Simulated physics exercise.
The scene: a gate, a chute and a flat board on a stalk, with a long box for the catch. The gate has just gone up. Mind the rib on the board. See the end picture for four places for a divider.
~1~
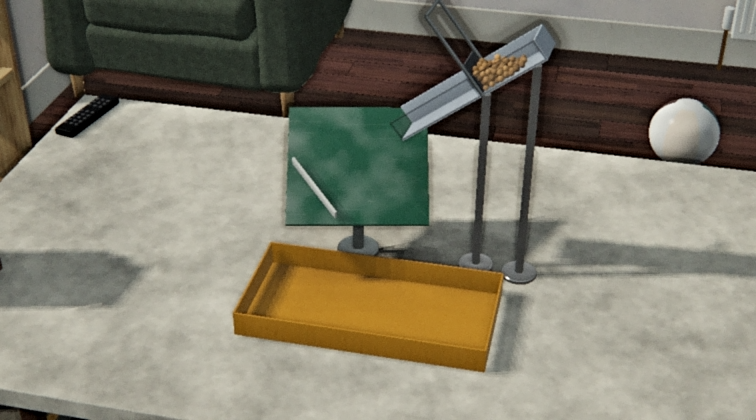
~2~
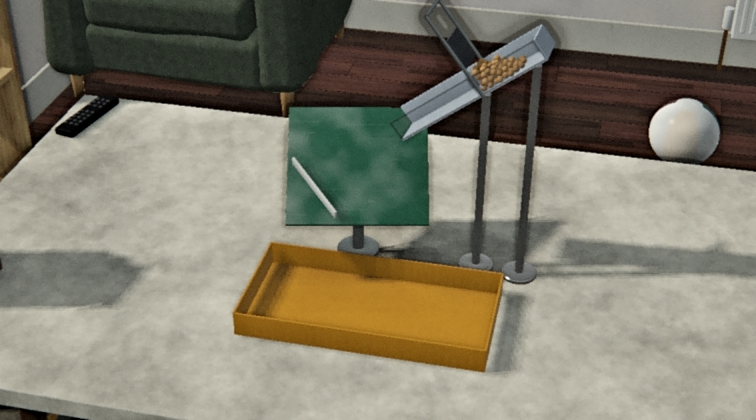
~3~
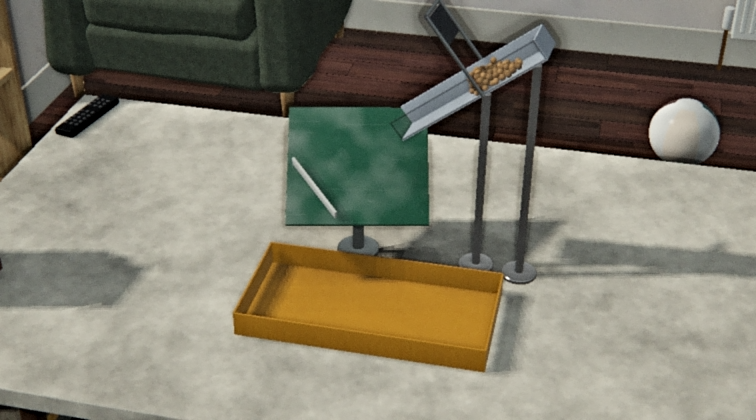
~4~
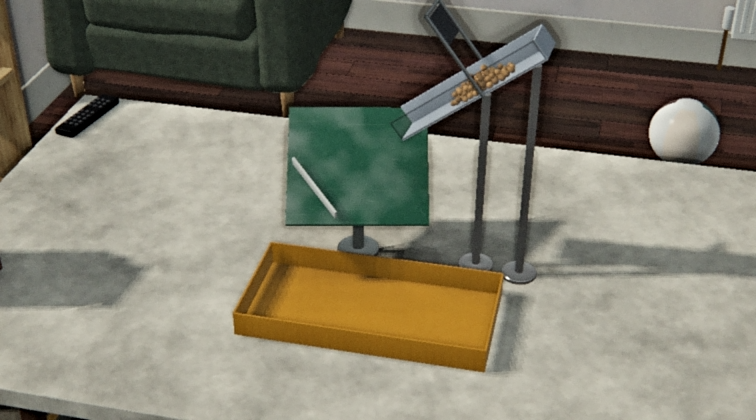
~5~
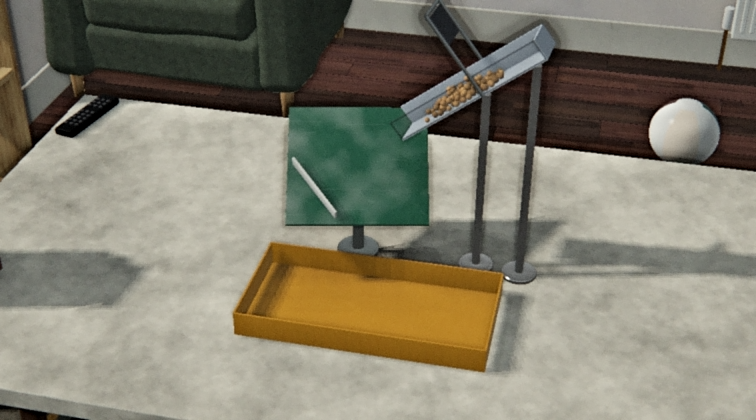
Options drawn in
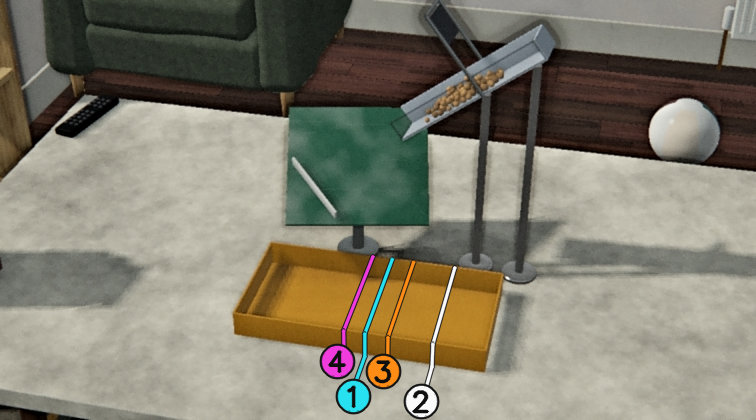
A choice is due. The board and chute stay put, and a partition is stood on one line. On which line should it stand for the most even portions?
4 beats the others.
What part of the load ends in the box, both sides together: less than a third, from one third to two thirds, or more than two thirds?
About that: More than two thirds.
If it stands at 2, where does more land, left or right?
Left.
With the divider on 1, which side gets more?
Left.
On the marked copy, line 1 crosses the front rim at (365, 333); line 2 crosses the front rim at (433, 343); line 3 crosses the front rim at (388, 336); line 4 crosses the front rim at (344, 329).
For line 1, of what is caught, most on the left of the divider, a small part on the right.
For line 2, of what is caught, all on the left of the divider, none on the right.
For line 3, of what is caught, nearly all on the left of the divider, a small part on the right.
For line 4, of what is caught, about half on the left of the divider, about half on the right.
